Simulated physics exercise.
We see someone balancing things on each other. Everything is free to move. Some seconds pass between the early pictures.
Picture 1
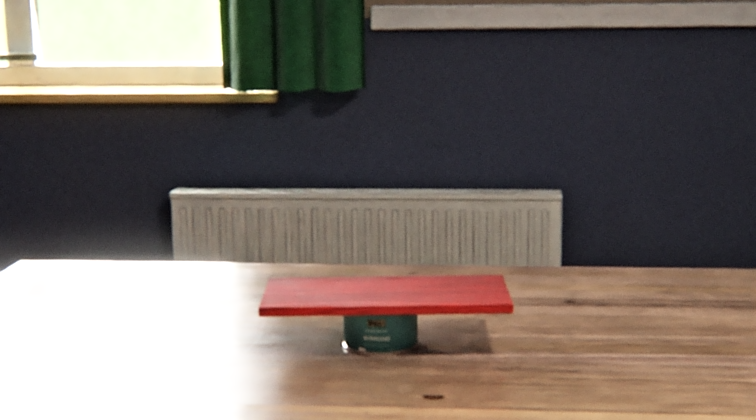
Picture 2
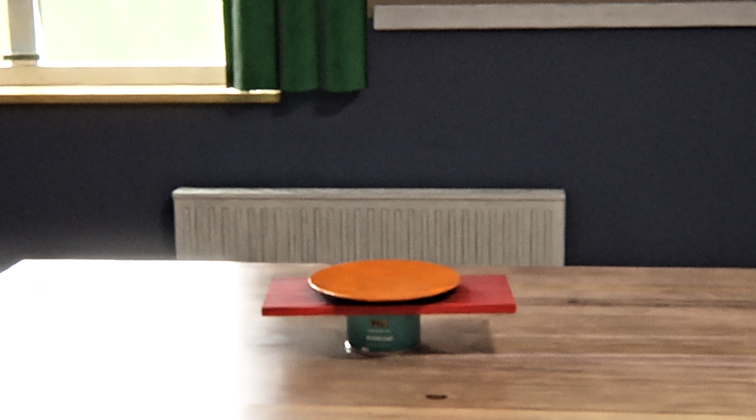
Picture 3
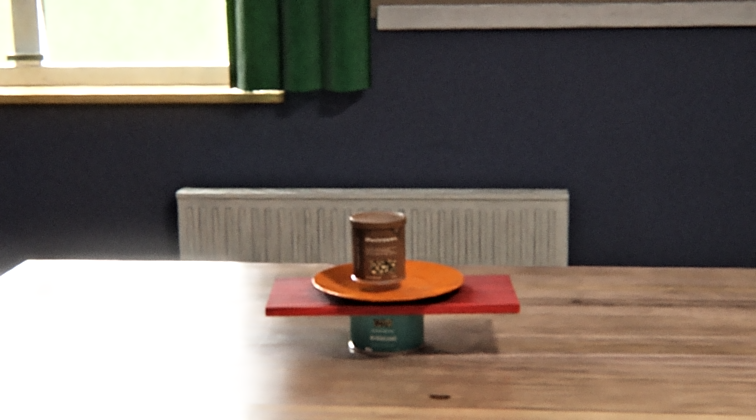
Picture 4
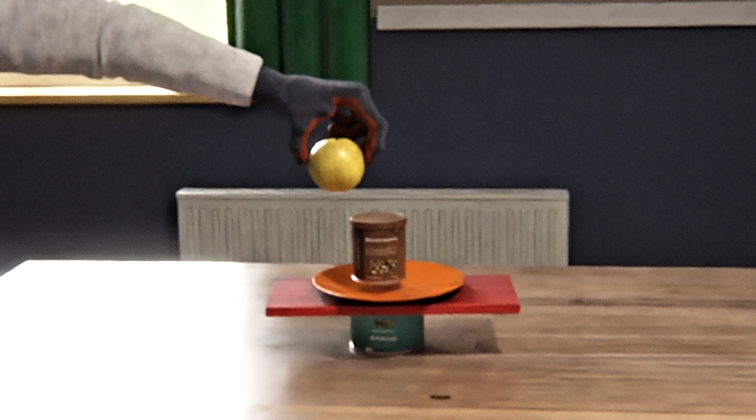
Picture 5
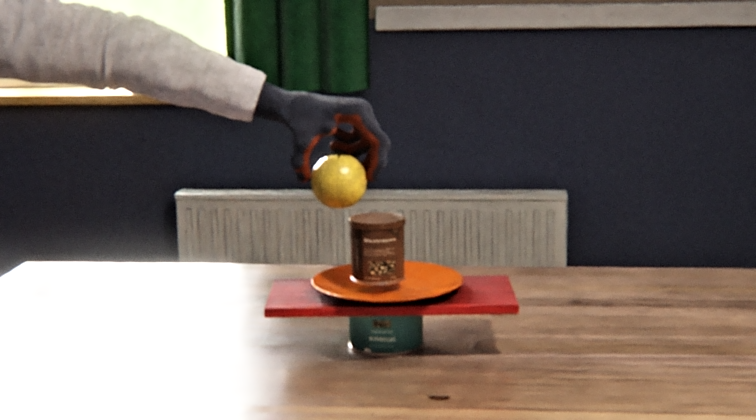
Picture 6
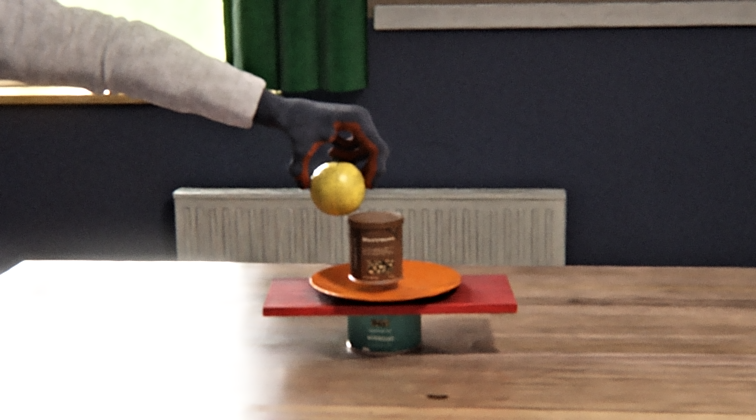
The footage shows a red board resting on a teal tin on a wooden table, then an orange plate and a brown tin added on top, before a gloved hand lowers a yellow apple slightly above the brown tin.
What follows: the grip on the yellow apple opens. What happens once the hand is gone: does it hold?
Here the pile loses its balance.
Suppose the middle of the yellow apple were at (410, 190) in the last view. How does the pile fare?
Then it comes apart.
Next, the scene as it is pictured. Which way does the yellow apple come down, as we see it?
To the left.
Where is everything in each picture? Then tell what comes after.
In the first frame, the last thing is not in view yet.
In the second frame, the last thing is not in view yet; red board (389, 295).
In the third frame, the last thing is not in view yet; brown tin (379, 247).
The fourth frame shows still above its spot; yellow apple (336, 165); red board (392, 295).
The fifth frame shows still above its spot; yellow apple (339, 181); brown tin (378, 248).
The sixth frame shows in place under the hand; yellow apple (338, 189); red board (390, 295).
Then, 0.30 s later than the last frame, yellow apple now fallen.
Then, 0.40 s later than the last frame, things are still on the move.
Then, 1.60 s later than the last frame, yellow apple resting near (273, 263).
When it is over, fallen, yellow apple; the other 4 as before. End places, in pixels of the last picture, yellow apple near (272, 263). The pile comes apart.
